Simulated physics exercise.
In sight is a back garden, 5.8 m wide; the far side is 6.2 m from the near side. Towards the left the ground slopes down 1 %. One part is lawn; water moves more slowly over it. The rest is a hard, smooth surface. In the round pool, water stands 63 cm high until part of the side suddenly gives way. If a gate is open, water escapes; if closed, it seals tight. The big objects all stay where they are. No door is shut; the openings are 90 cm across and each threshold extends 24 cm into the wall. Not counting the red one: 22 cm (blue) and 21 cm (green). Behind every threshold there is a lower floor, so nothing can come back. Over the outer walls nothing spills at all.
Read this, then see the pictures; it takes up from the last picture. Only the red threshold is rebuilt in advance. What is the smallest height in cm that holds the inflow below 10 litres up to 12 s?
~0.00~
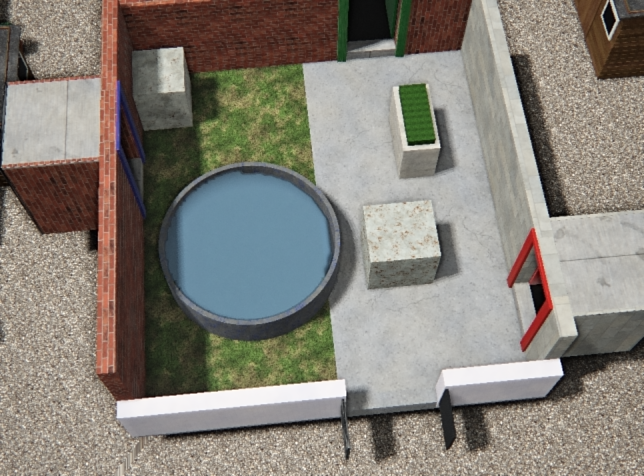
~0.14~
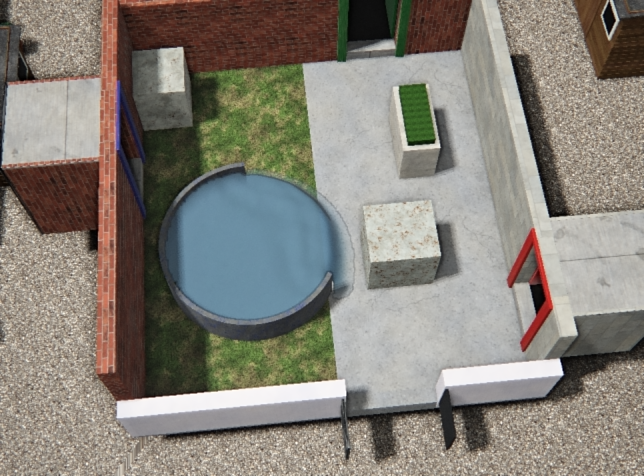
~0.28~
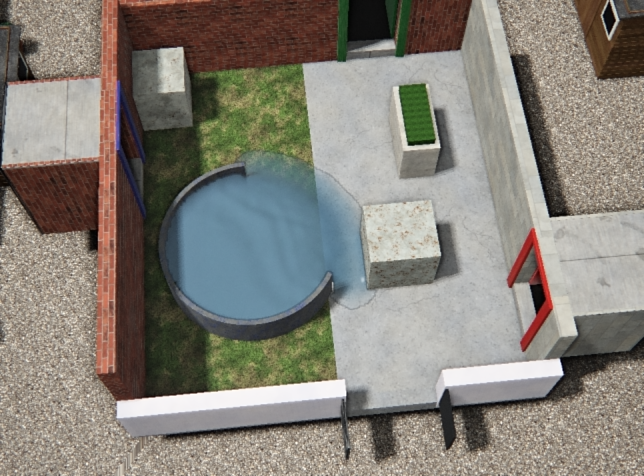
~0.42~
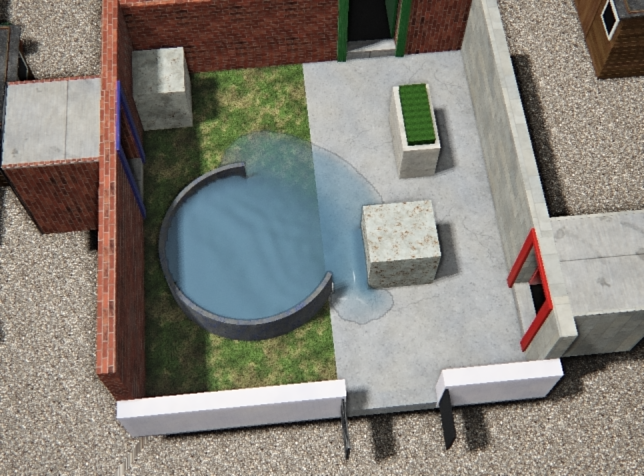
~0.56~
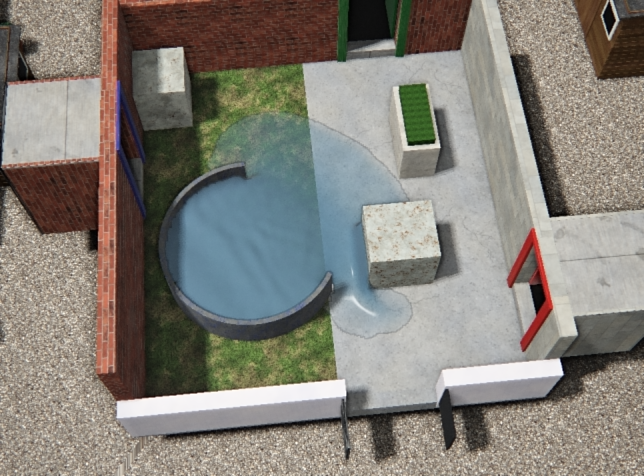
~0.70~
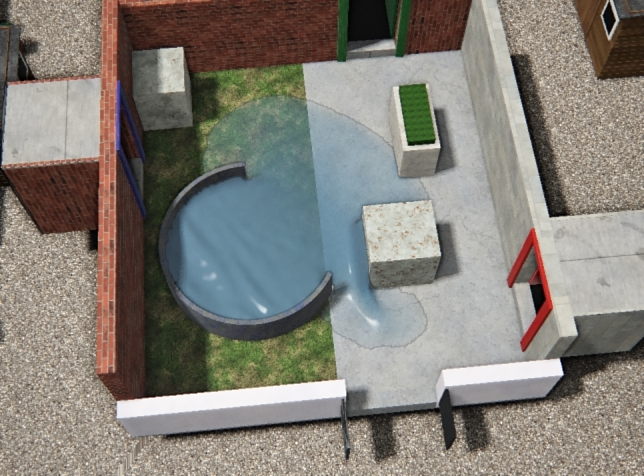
At least 10 cm.
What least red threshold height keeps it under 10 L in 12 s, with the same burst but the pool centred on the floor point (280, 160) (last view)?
It must be around 19 cm tall.
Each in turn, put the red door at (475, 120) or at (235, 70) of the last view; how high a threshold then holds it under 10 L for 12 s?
In turn: About 17 cm, about 15 cm.
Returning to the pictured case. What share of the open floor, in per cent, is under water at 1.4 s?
Near 55 per cent of the open floor.
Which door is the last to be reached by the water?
Last comes the blue one.
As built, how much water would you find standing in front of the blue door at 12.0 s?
The depth there is around 11.0 cm.
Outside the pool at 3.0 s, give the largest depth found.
34 cm.
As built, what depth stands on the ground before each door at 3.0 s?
Lab note, cm: Blue 0; green 29; red 7.
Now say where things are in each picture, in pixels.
In the first picture, still water, 63 cm deep, in the round pool at (250, 242); the red door at (531, 290) is dry.
In the second picture, water pours out at (319, 211) and has run 0.3 m, to (347, 291); about 7 cm deep outside, 63 cm at the back.
In the third picture, the front is at (267, 155), 0.6 m from the gap at (319, 212); 1.9 m2 of floor is wet, 63 cm left at the back.
In the fourth picture, the gap is at (319, 213), the front 1.1 m out at (265, 134); the back of the round pool holds 63 cm.
In the fifth picture, water pours out at (319, 213) and has run 1.5 m, to (281, 116); about 8 cm deep outside, 63 cm at the back.
In the sixth picture, water pours out at (319, 213) and has run 1.8 m, to (303, 102); about 7 cm deep outside, 61 cm at the back; the red door at (531, 290), 3.5 m from the gap, is still 1.5 m from the nearest water.
After 1.4 s water covers 55 % of the floor, deepest (38 cm) near (358, 262); it has not reached the red door.
After 3.0 s water covers 80 % of the floor, deepest (34 cm) near (450, 54); 7 cm at the red door, 0 litres in over its 19 cm threshold.
After 12.0 s water covers 100 % of the floor, deepest (17 cm) near (146, 346); 5 cm at the red door, 0 litres in over its 19 cm threshold.
At the red door as built, the water arrived by 2.2 s and peaked near 16 cm at 7.2 s.
With a threshold of 8.5 cm, 18 litres would have come in within the 12 s; with 12 cm, 3 litres. So under 10 litres takes about 10 cm.
